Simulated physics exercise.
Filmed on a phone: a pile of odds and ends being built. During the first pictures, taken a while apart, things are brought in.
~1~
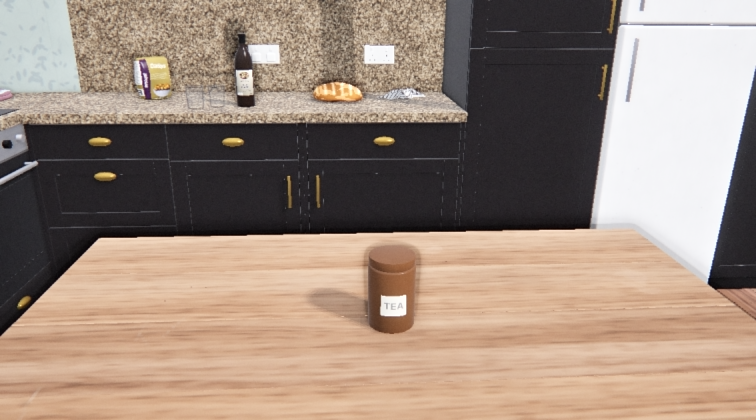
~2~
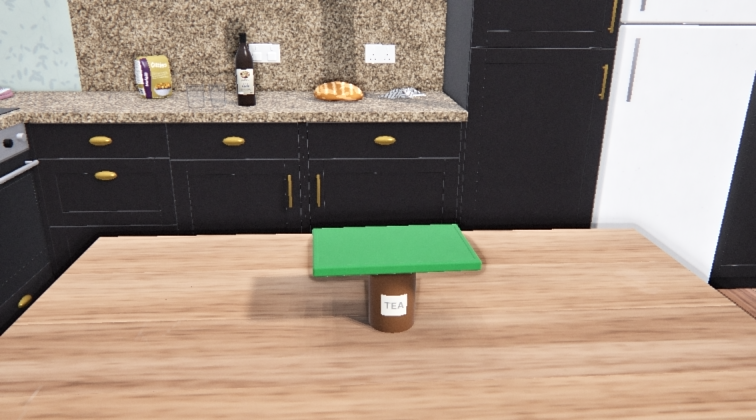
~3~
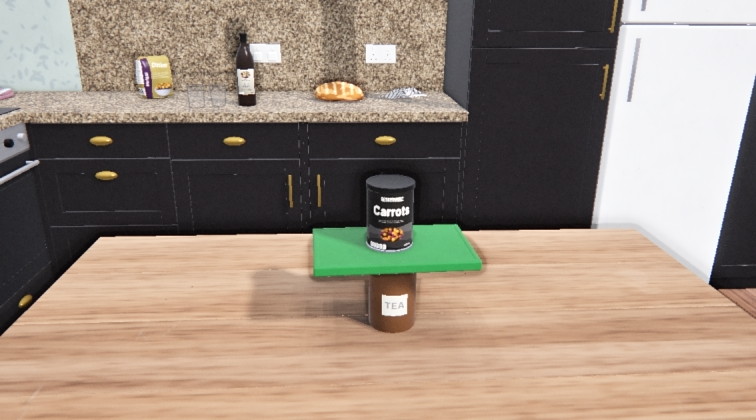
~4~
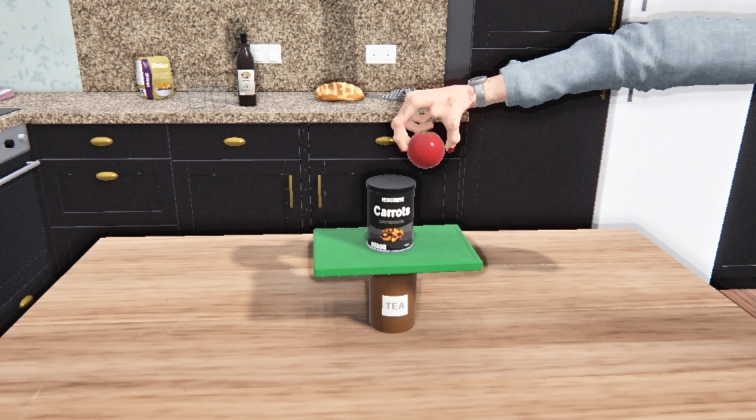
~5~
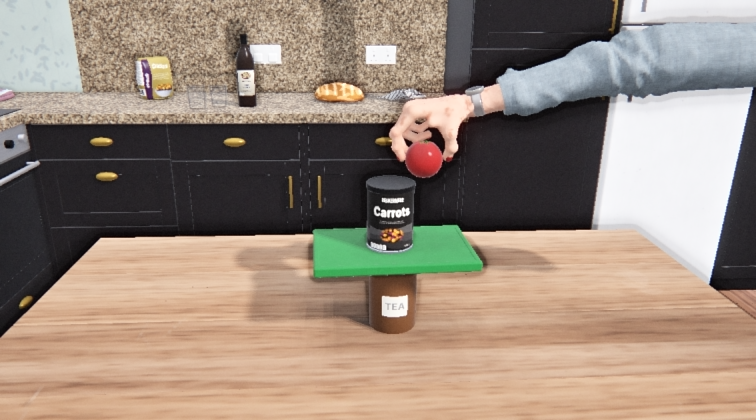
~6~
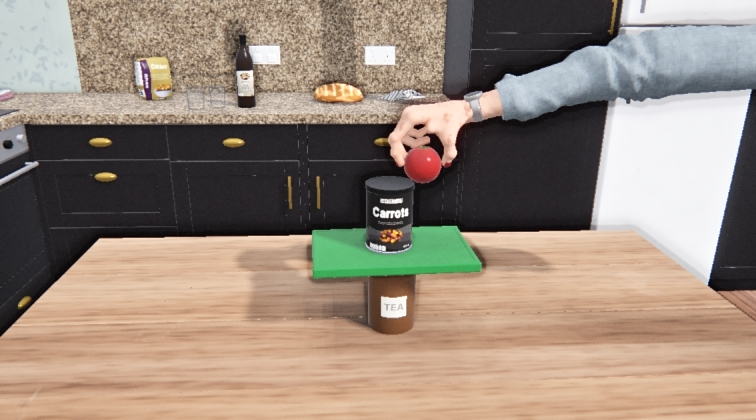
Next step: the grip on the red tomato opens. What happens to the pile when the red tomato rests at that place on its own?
It doesn't stay upright.
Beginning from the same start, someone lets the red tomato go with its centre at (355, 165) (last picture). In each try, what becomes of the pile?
What happens next is that it tips over.
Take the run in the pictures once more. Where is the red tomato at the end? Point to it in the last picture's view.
The object ends up somewhere around (446, 228).
Then, 0.30 s later than the last frame, red tomato moved a little near (433, 177).
Then, 0.40 s later than the last frame, red tomato now fallen.
When it is over, fallen, red tomato; the other 3 as before. End places, in pixels of the last picture, red tomato near (446, 228). The pile gives way.
